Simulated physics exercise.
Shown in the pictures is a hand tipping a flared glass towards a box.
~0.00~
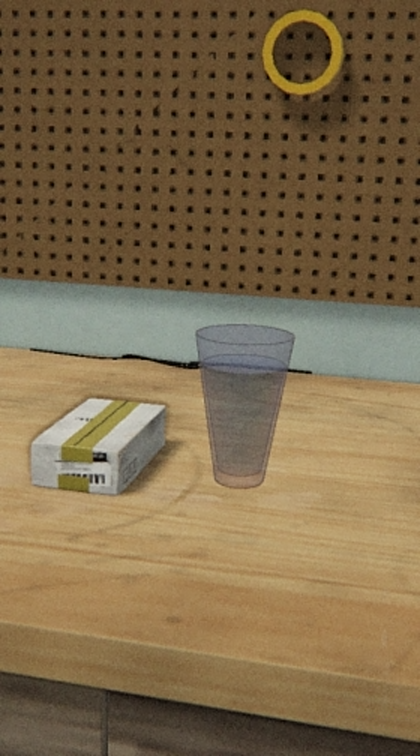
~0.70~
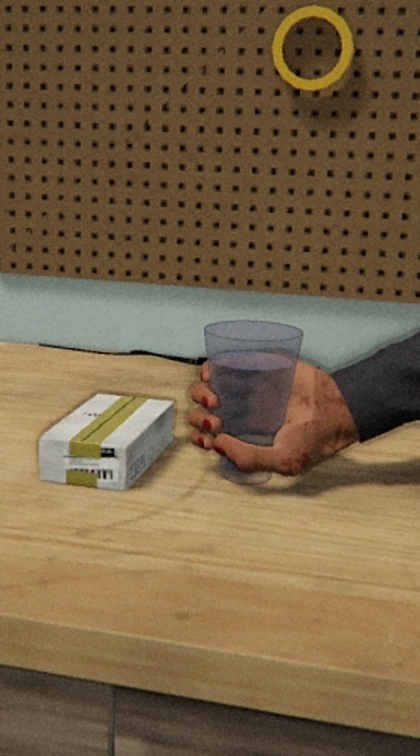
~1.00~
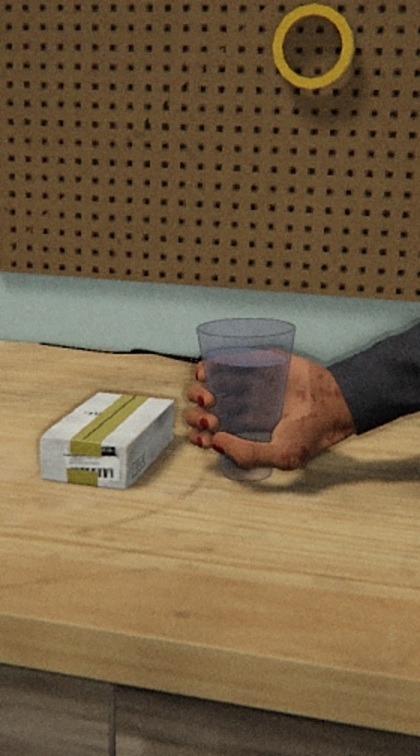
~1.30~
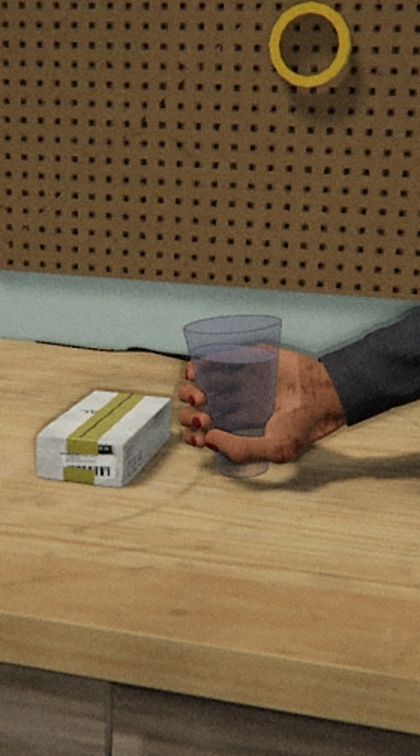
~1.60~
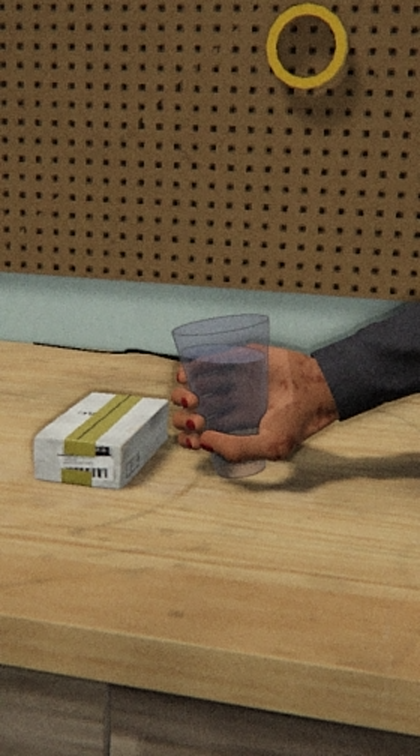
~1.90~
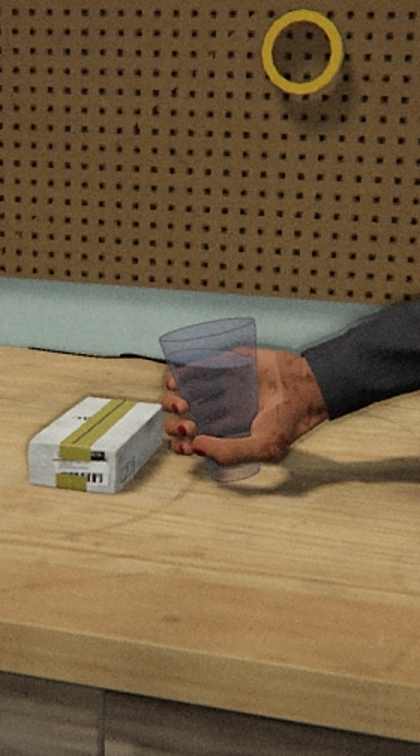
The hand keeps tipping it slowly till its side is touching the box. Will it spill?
It brims over.
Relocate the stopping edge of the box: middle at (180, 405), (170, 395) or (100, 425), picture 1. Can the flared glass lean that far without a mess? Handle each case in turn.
Taking each in turn: Nothing escapes, nothing escapes, some escapes.
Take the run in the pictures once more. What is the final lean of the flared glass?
I'd put it at roughly 50 degrees from the vertical.
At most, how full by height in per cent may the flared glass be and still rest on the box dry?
Fill limit: Approx. 65 in a hundred.
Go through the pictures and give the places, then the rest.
In the first picture, it stands upright; flared glass (242, 402) about three quarters full.
The second picture shows a hand takes hold; flared glass about three quarters full, surface at (252, 360); box (110, 439).
In the third picture, it is leaning; flared glass (247, 396) about three quarters full.
The fourth picture shows tipping on its foot; flared glass about three quarters full, surface at (234, 354); box (108, 436).
In the fifth picture, the top moves towards the box; flared glass (230, 392) about three quarters full.
The sixth picture shows on the way over; flared glass about three quarters full, surface at (213, 359); box (100, 442).
After 2.5 s, the flared glass leans by about 30°; all is still inside.
After 3.1 s, the flared glass leans by about 45°; a puddle lies under it; nearly all of the water is inside.
After 4.5 s, the flared glass leans by about 50°, against the box; a puddle lies under it; about three quarters of the water is inside.
